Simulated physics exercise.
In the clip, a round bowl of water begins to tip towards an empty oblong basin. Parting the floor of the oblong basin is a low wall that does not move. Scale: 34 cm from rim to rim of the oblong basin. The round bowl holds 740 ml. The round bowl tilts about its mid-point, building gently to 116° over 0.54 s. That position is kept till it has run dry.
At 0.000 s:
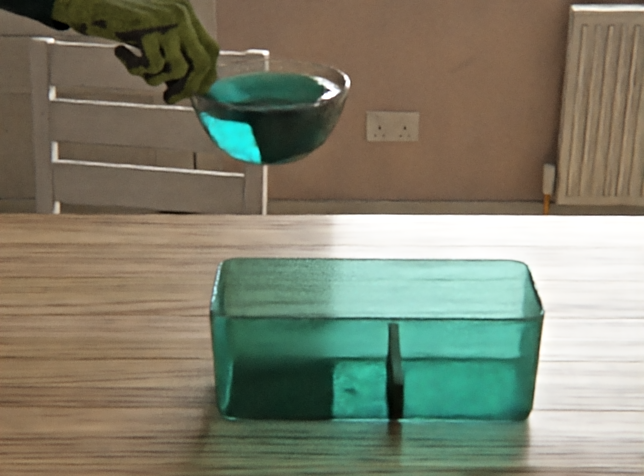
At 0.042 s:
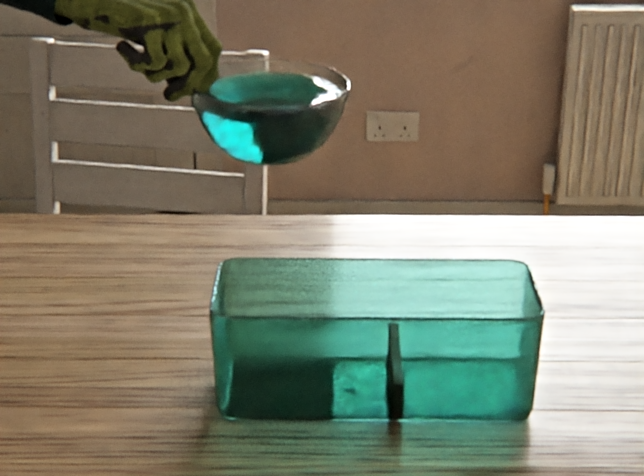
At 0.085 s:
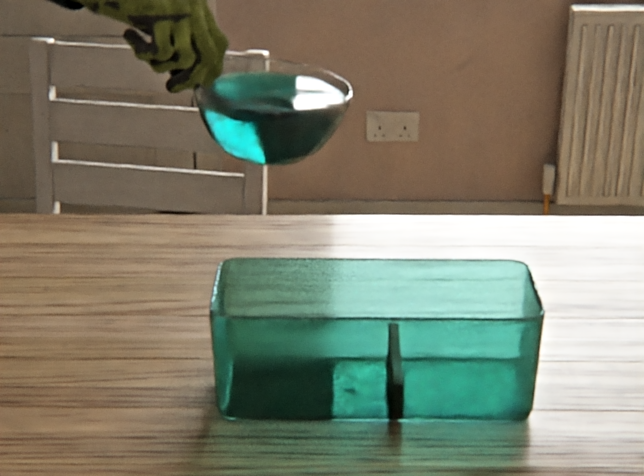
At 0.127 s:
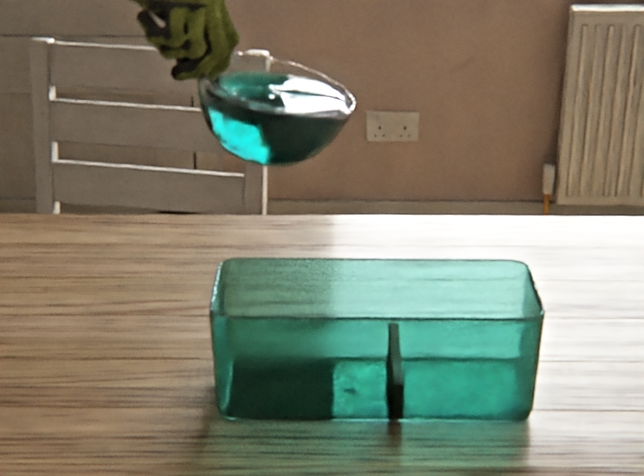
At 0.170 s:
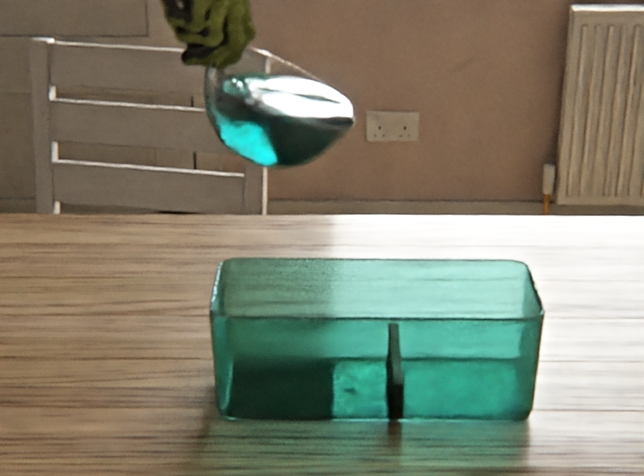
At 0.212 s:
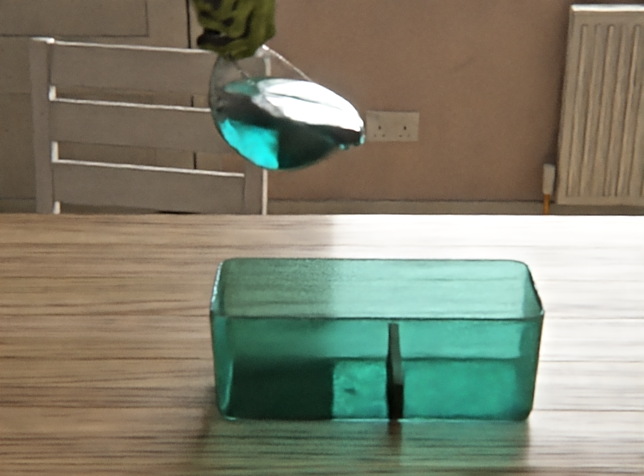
To begin with, a green-gloved hand holds a round glass bowl of teal liquid almost level above a greenish oblong basin with a low dividing wall. The hand then rises and shifts right, gradually tilting the bowl rightward, until the liquid reaches the lowered rim and a little starts over it.
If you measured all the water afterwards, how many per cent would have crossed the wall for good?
Around 44 per cent would have crossed.
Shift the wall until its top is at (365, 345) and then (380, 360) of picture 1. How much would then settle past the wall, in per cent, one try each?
Around 70 and 55 percent, in that order.
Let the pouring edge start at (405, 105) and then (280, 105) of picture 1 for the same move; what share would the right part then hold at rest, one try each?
Respectively about 65 and 20 percent.
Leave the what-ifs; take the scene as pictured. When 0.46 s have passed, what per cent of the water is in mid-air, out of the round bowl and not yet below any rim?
Close to 52 per cent, I'd say.
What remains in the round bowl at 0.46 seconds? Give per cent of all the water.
I'd put it near 3 percent.
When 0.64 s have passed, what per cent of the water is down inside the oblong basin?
The fraction sits near 86 in a hundred.
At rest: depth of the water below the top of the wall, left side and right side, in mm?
Left roughly 28 mm; right roughly 24 mm.
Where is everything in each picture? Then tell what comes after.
In the first frame, tilt 0°; pouring edge (347, 85); surface from (195, 91) to (343, 92); the oblong basin's rim runs from (215, 288) to (536, 290); the wall's top is at (396, 354).
In the second frame, tilt 2°; pouring edge (348, 87); surface from (195, 90) to (344, 93).
In the third frame, tilt 7°; pouring edge (351, 94); surface from (198, 87) to (346, 97).
In the fourth frame, tilt 15°; pouring edge (353, 105); surface from (202, 84) to (349, 101).
In the fifth frame, tilt 26°; pouring edge (353, 121); surface from (209, 84) to (352, 109); 2 per cent is over the edge.
In the sixth frame, tilt 39°; pouring edge (349, 138); surface from (213, 89) to (331, 115); 10 per cent is over the edge.
Then, 0.46 s in, the tilt is 110° and 3 per cent is still to pour, 9 is left of the wall and 36 right of it.
Then, 0.64 s in, the tilt is 116° and 0 per cent is still to pour, 45 is left of the wall and 40 right of it.
Then, 0.83 s in, the tilt is 116° and 0 per cent is still to pour, 46 is left of the wall and 42 right of it.
Then, 1.04 s in, the tilt is 116° and 0 per cent is still to pour, 49 is left of the wall and 44 right of it.
Finally, 49 per cent lies left of the wall, 44 right of it and 7 outside.
